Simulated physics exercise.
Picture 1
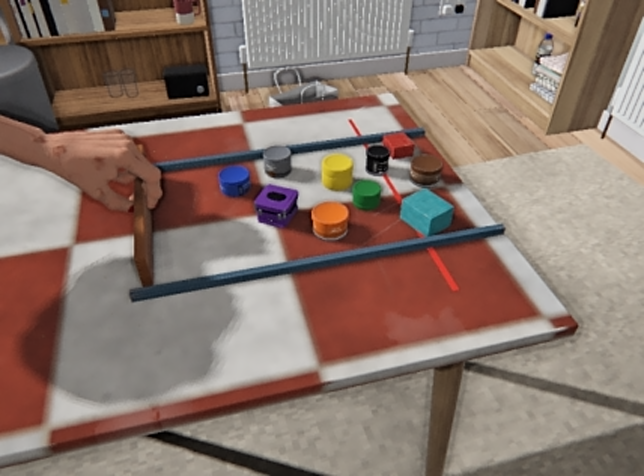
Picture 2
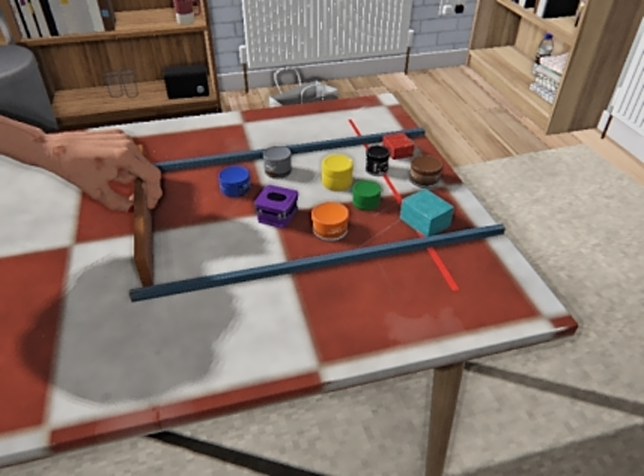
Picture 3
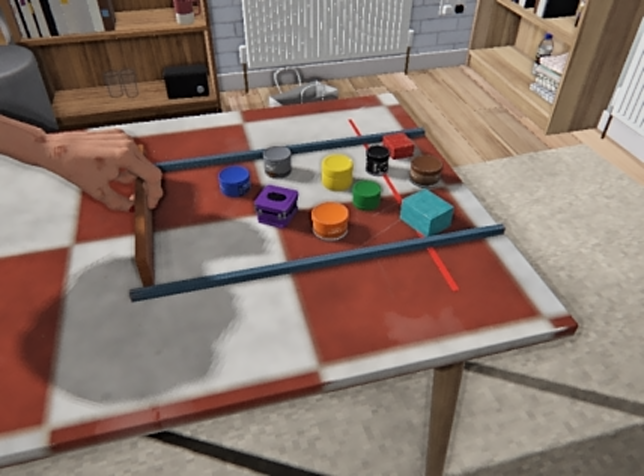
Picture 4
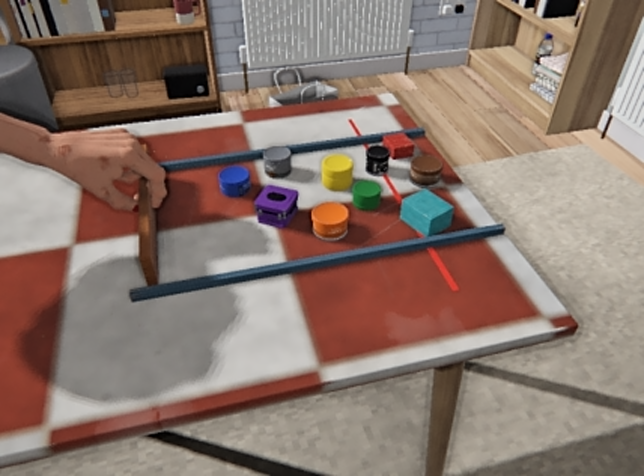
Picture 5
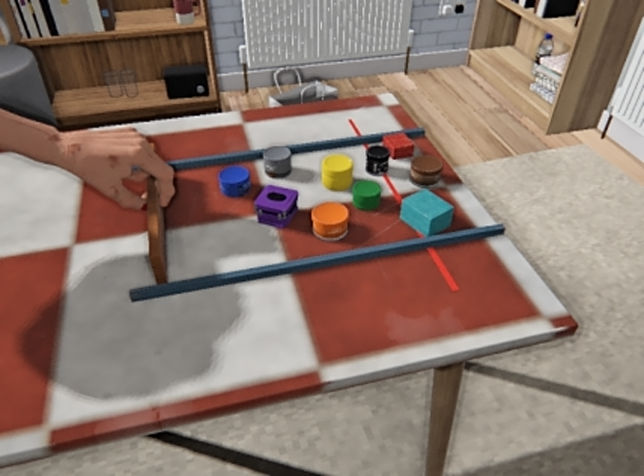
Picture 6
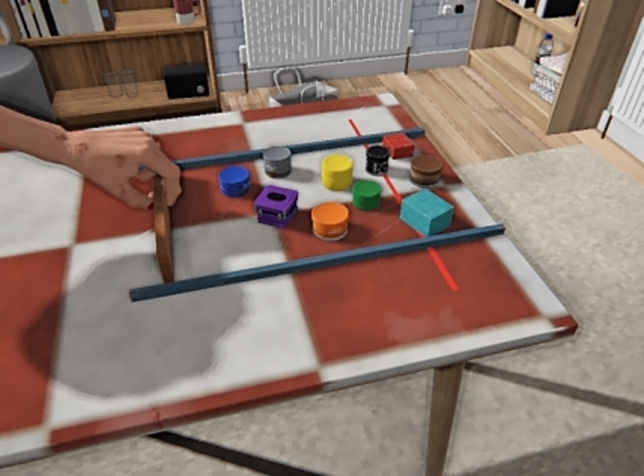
A hand holding a wooden board upright, then sliding it slightly right between two blue rails toward small colourful objects lying still.
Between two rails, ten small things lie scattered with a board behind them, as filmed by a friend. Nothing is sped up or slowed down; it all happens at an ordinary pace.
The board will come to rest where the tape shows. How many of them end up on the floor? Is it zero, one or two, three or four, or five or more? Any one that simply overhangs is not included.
The sweep fails to knock any off.
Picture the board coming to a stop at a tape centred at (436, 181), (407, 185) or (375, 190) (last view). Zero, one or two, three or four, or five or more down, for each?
Five or over; 1 or 2; no fall at all.
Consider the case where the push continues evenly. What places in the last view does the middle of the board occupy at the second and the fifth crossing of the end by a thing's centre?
The first puts it near (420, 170), the next near (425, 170).
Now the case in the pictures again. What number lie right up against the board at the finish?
My count gives 4.
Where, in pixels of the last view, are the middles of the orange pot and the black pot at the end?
You'll find the first one at (425, 202) and the second at (414, 150).
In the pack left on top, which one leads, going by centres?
I reckon it's the brown pot.
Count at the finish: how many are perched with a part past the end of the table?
I'd say 1 of them.
Early on, none off yet; brown pot at rest near (426, 171); red block at rest near (398, 146); turquoise block at rest near (427, 213).
Finally, the number that fall off is zero.
